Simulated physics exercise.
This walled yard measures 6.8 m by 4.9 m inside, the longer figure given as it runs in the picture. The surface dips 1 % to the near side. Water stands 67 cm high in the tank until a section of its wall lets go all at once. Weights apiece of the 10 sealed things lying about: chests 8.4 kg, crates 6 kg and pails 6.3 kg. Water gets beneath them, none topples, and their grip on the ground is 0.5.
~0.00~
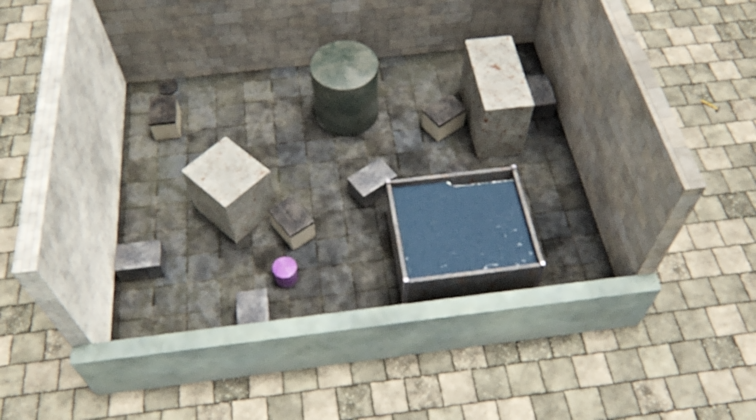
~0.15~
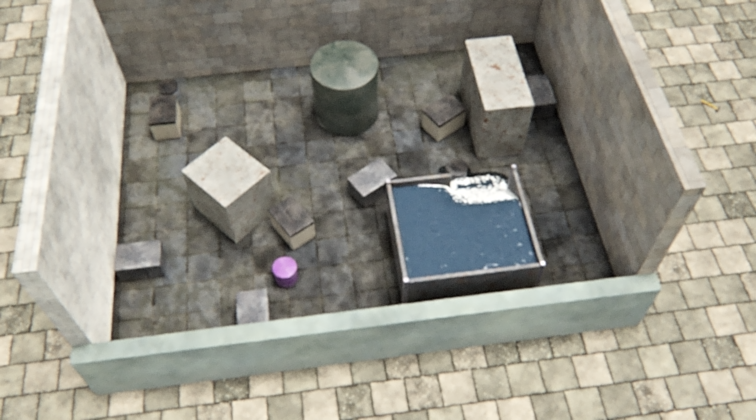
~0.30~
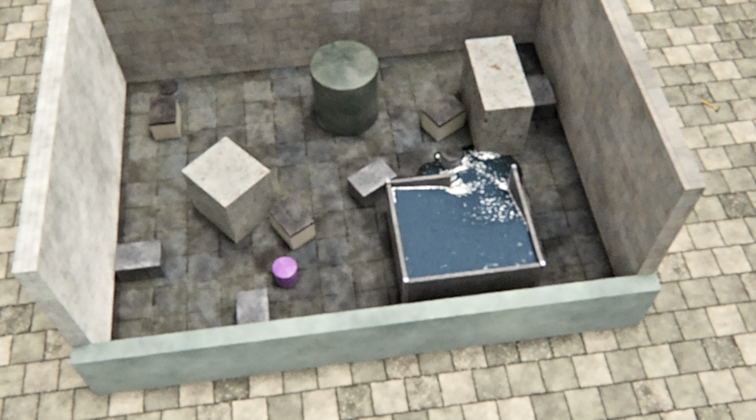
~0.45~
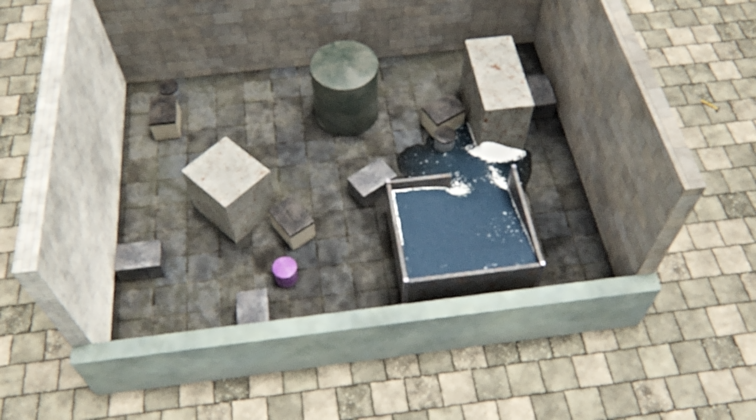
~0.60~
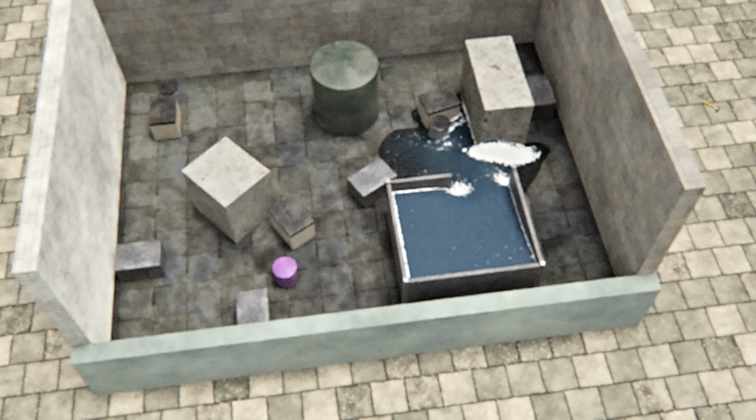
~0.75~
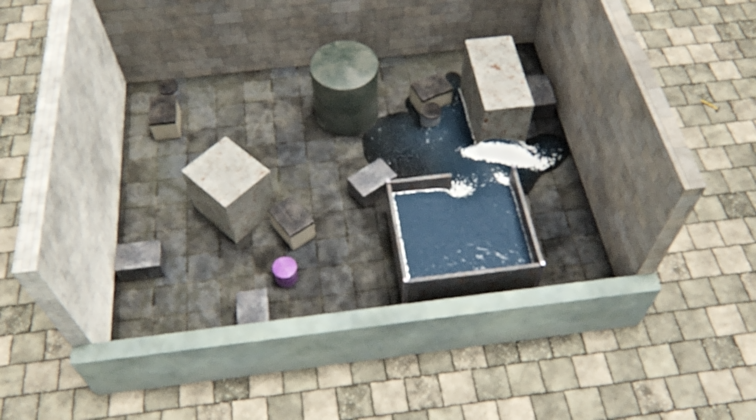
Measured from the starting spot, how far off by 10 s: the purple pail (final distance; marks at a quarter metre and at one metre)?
The purple pail holds its place.
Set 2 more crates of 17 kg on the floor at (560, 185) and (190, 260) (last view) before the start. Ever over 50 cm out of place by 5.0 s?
In that order: More, short of it.
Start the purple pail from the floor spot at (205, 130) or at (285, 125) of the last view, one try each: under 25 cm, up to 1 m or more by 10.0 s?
In that order: It holds its place; it barely shifts.
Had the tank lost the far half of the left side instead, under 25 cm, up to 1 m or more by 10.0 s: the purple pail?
In that case the purple pail travels far.
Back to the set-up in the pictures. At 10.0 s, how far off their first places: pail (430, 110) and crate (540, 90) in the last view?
In that order: 300 cm, 120 cm.
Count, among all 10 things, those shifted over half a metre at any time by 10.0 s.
6 of them.
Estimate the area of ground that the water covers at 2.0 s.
Roughly 13 m2.
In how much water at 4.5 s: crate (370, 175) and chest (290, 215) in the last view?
About 1 and 2 cm.
After 2.0 s the purple pail is near (285, 267), 0.0 m from its start, aground; 1 afloat.
After 4.5 s the purple pail is near (285, 267), 0.0 m from its start, aground; 1 afloat.
After 7.0 s the purple pail is near (285, 267), 0.0 m from its start, aground; 3 afloat.
After 10.0 s the purple pail is near (285, 267), 0.0 m from its start, aground; 6 afloat.
